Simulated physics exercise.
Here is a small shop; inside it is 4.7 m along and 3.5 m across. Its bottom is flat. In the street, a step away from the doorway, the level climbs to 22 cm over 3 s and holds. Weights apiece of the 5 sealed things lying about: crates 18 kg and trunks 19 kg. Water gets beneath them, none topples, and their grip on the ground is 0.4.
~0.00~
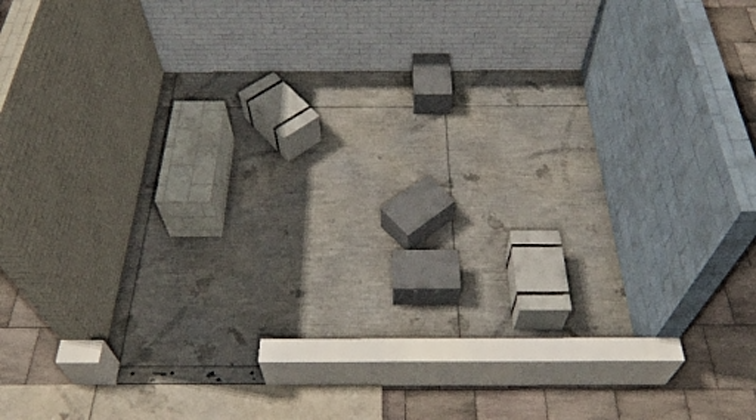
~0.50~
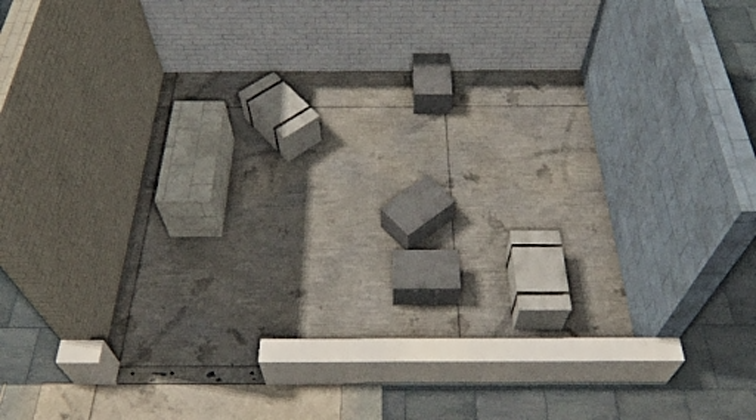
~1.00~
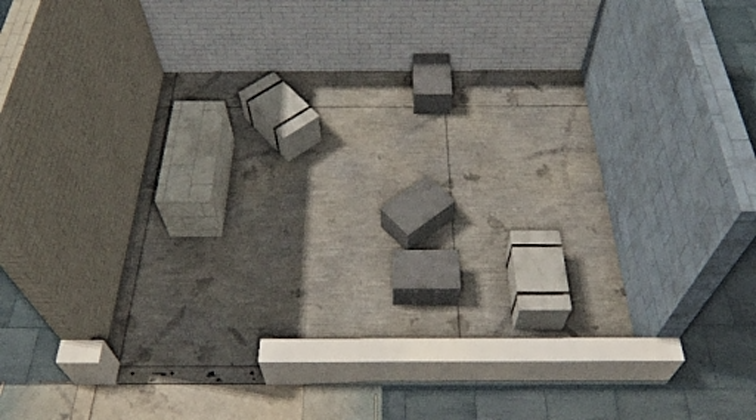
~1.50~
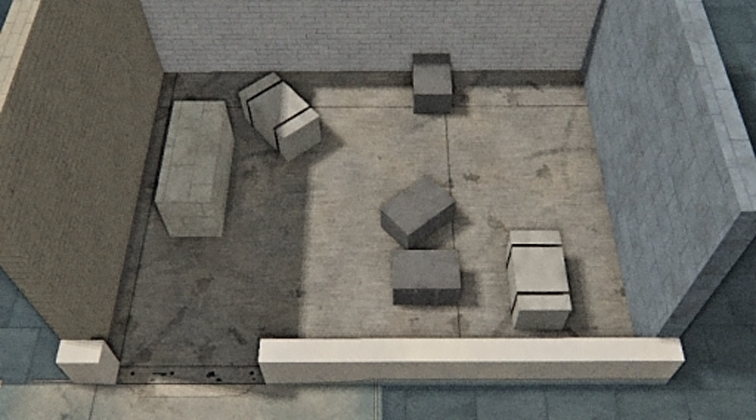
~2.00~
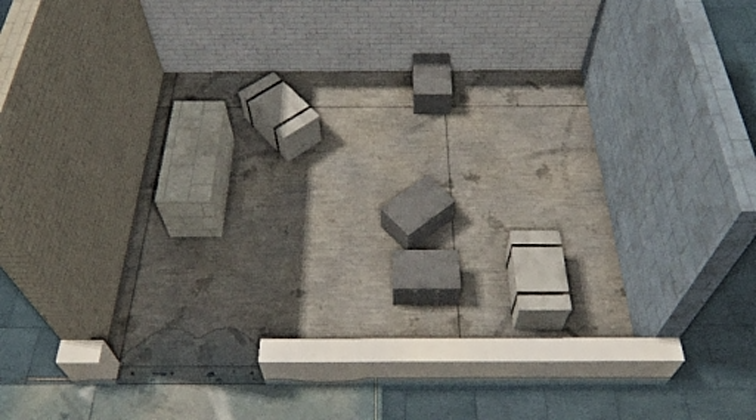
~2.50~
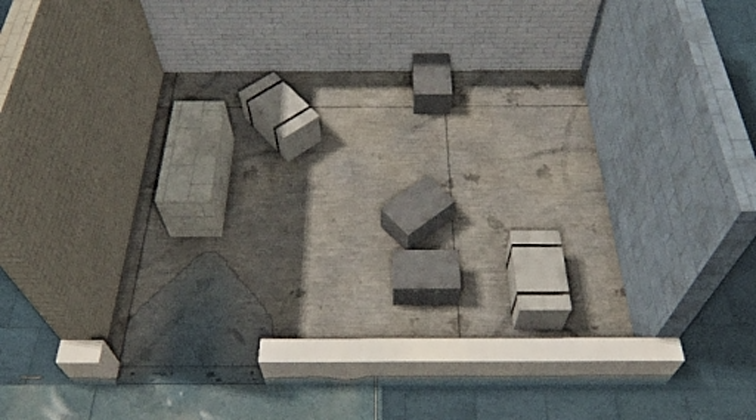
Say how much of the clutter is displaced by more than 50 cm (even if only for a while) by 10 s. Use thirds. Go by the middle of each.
That comes to between one and two thirds.
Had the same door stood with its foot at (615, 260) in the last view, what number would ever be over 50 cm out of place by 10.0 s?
In that case 4 of them.
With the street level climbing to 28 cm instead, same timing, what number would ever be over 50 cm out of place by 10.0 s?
Then 4.
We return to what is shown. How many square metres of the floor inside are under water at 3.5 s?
Roughly 3.5 m2.
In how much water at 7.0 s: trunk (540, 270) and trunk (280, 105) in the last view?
Roughly 0 and 10 cm.
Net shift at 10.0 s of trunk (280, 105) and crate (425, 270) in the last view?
In that order: 300 cm, 0 cm.
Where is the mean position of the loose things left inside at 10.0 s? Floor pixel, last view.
Near (502, 250).
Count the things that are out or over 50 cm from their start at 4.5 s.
I count 0.
After 3.5 s 0 of 5 are over 50 cm from their spots; 0 afloat.
After 4.5 s 0 of 5 are over 50 cm from their spots; 0 afloat.
After 7.0 s 2 of 5 are over 50 cm from their spots; 1 afloat.
After 10.0 s 2 of 5 are over 50 cm from their spots, and 2 have been at some point; 2 afloat.
